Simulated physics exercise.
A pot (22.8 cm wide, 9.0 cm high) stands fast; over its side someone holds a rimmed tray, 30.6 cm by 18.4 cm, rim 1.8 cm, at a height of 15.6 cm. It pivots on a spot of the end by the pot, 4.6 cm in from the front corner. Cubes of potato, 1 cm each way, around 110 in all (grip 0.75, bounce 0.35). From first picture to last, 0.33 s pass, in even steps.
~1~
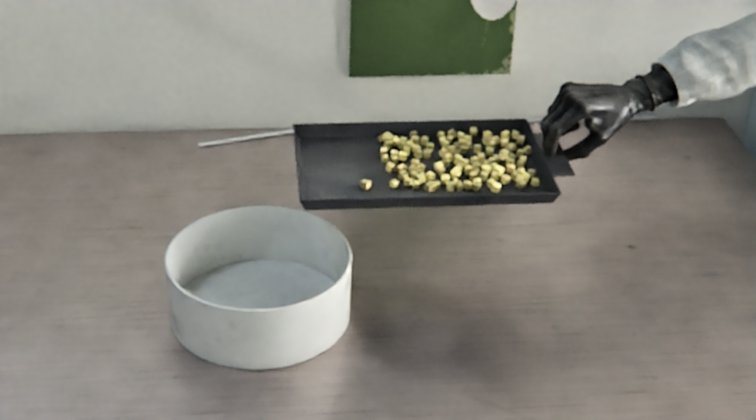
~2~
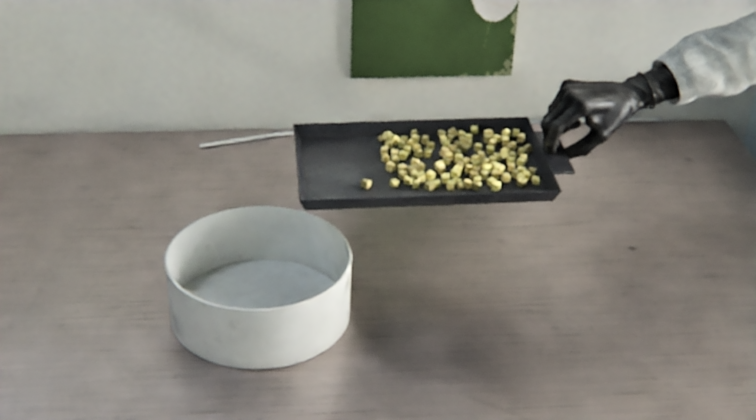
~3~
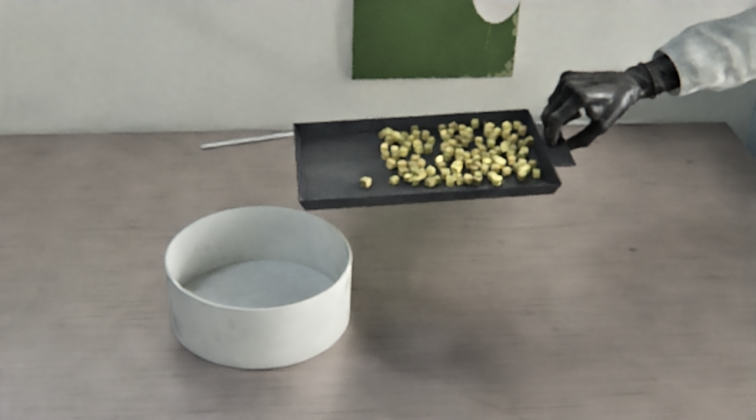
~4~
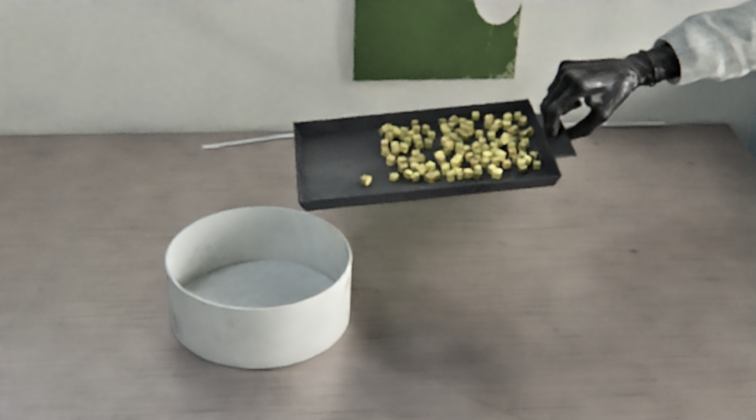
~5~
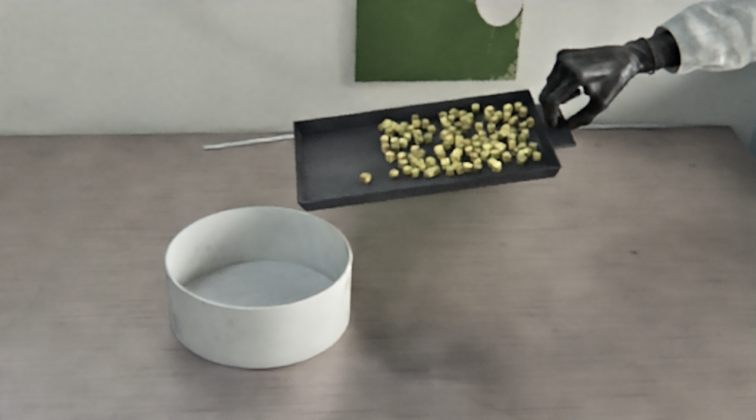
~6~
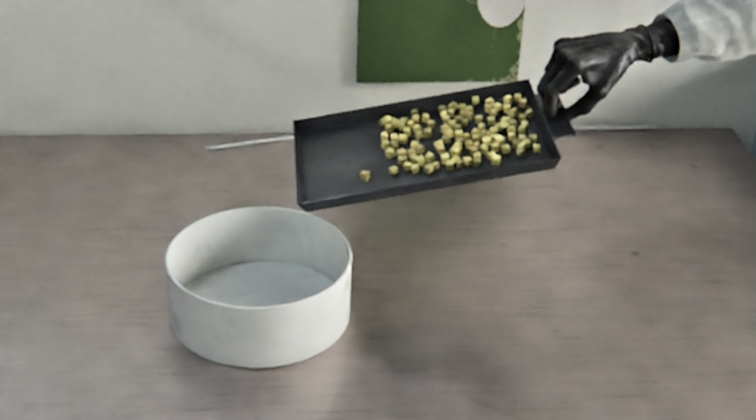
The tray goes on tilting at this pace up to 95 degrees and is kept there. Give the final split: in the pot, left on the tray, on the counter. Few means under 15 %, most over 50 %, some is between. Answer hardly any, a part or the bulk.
In the pot: The bulk; left on the tray: Hardly any; on the counter: Hardly any.
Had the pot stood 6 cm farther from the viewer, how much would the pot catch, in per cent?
It would be near 95 per cent.
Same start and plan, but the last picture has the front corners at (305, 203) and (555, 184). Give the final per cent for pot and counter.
Pot 40, counter 60.
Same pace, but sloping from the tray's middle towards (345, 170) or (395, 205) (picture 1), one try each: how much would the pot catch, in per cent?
About 60 and 40 per cent.
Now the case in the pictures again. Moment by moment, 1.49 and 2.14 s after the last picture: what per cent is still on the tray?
About 30, 0.
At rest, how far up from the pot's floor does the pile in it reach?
About 1.5 cm.
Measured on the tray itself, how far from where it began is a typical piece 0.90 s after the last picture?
Roughly 21 cm.
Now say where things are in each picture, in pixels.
The first frame shows tray tilt 0 degrees, front corners at (306, 197) and (554, 190); middle of the pieces at (459, 160); pot at (259, 255).
The second frame shows tray tilt 1 degrees, front corners at (306, 197) and (554, 188); middle of the pieces at (459, 158).
The third frame shows tray tilt 3 degrees, front corners at (305, 198) and (554, 181), lowest corner left front; middle of the pieces at (459, 153).
The fourth frame shows tray tilt 6 degrees, front corners at (305, 198) and (554, 173), lowest corner left front; middle of the pieces at (460, 147).
The fifth frame shows tray tilt 9 degrees, front corners at (304, 199) and (554, 164), lowest corner left front; middle of the pieces at (459, 141).
The sixth frame shows tray tilt 12 degrees, front corners at (304, 200) and (553, 156), lowest corner left front; middle of the pieces at (459, 134); pot at (259, 254).
Then, 0.90 s after the last picture, tilt 50 degrees; the tray holds 80 %, the pot 10 %.
Then, 1.49 s after the last picture, tilt 76 degrees; the tray holds 30 %, the pot 70 %.
Then, 2.14 s after the last picture, tilt 95 degrees; the tray holds 0 %, the pot 100 %.
In the end, pot 100 %, tray 0 %, counter 0 %.
